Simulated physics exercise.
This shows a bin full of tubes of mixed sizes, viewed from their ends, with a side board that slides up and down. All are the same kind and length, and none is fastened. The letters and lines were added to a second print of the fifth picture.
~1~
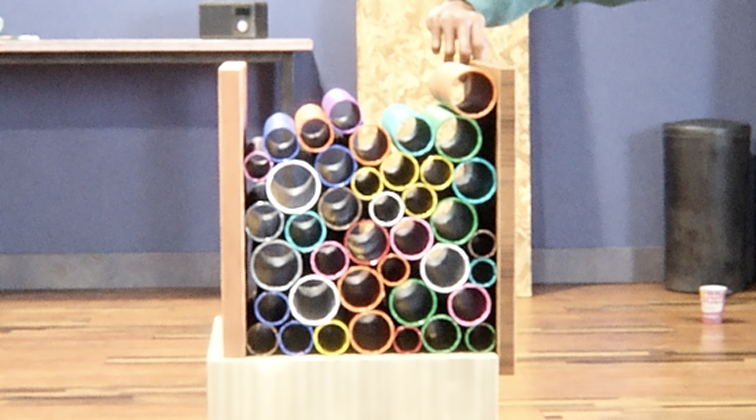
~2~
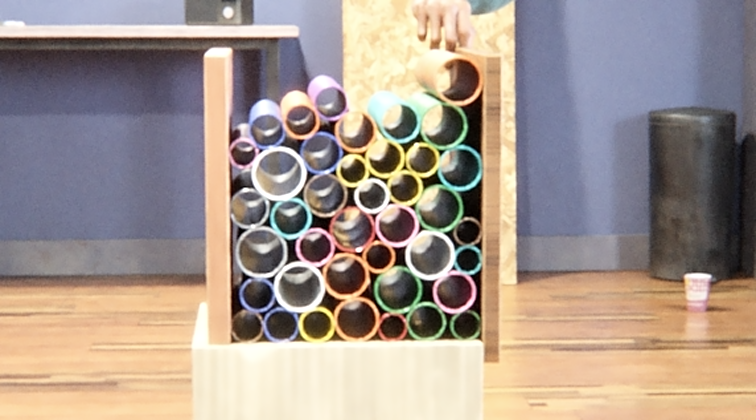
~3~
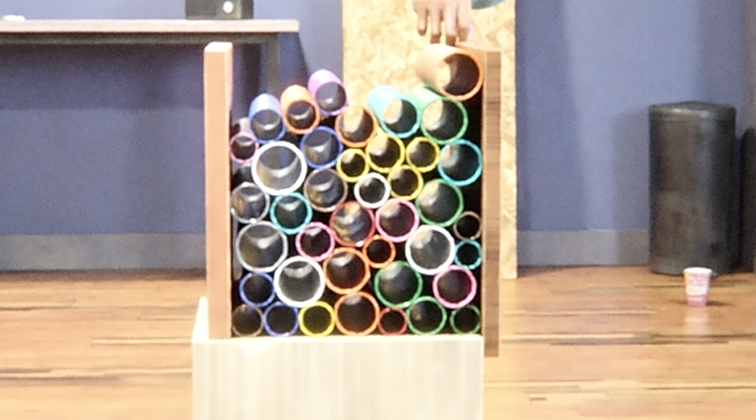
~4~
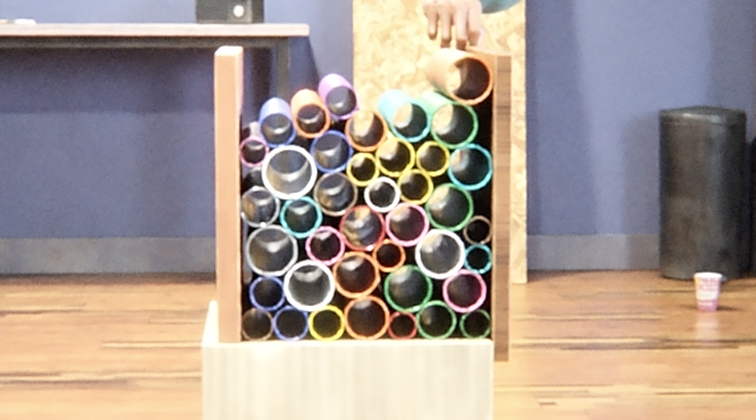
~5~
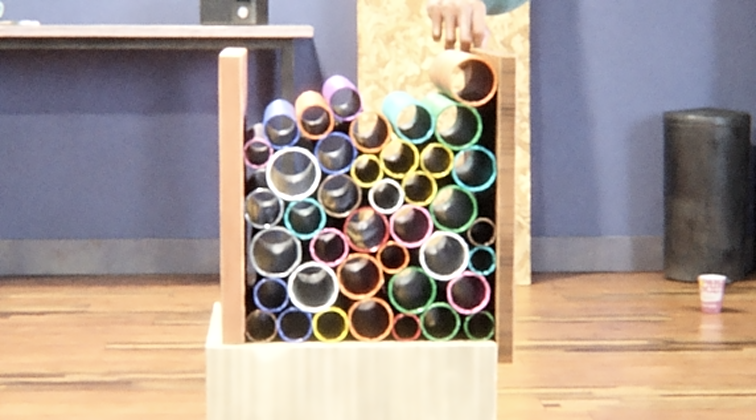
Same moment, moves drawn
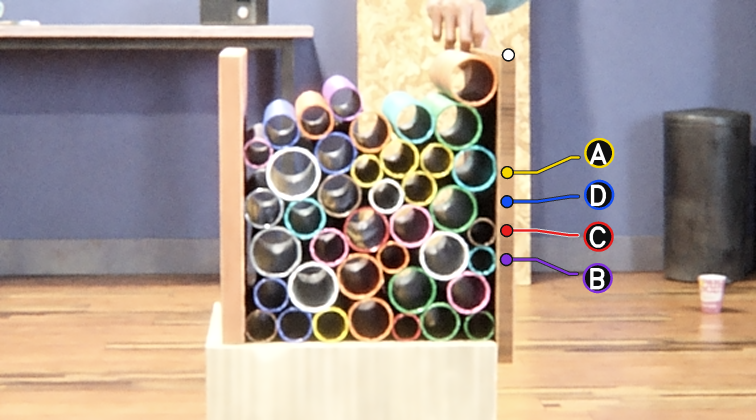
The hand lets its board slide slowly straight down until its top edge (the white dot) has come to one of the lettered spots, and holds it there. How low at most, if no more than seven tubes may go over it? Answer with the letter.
Mark C is as low as it can go.
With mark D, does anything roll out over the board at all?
Yes, at D.
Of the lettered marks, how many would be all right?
Three of the four.
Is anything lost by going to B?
At B: Yes.
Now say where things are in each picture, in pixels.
Side board (488, 206); a brown tube (262, 340); a green tube (440, 334), in the first frame.
A green tube (426, 322); a blue tube (258, 295), in the second frame.
A grey tube (261, 247); a green tube (439, 204), in the third frame.
A turquoise tube (471, 167); a yellow tube (395, 157), in the fourth frame.
An orange tube (370, 132); side board (488, 194); a brown tube (261, 327), in the fifth frame.
On the copy, A at (508, 173); B at (507, 260); C at (507, 231); D at (507, 201); the white dot at (509, 55).
On C. First, top of the board (497, 132).
Then, top of the board (496, 219).
Finally, top of the board (496, 230), three out over the board.
By contrast, A one out over the board; B more than seven out over the board; D three out over the board.
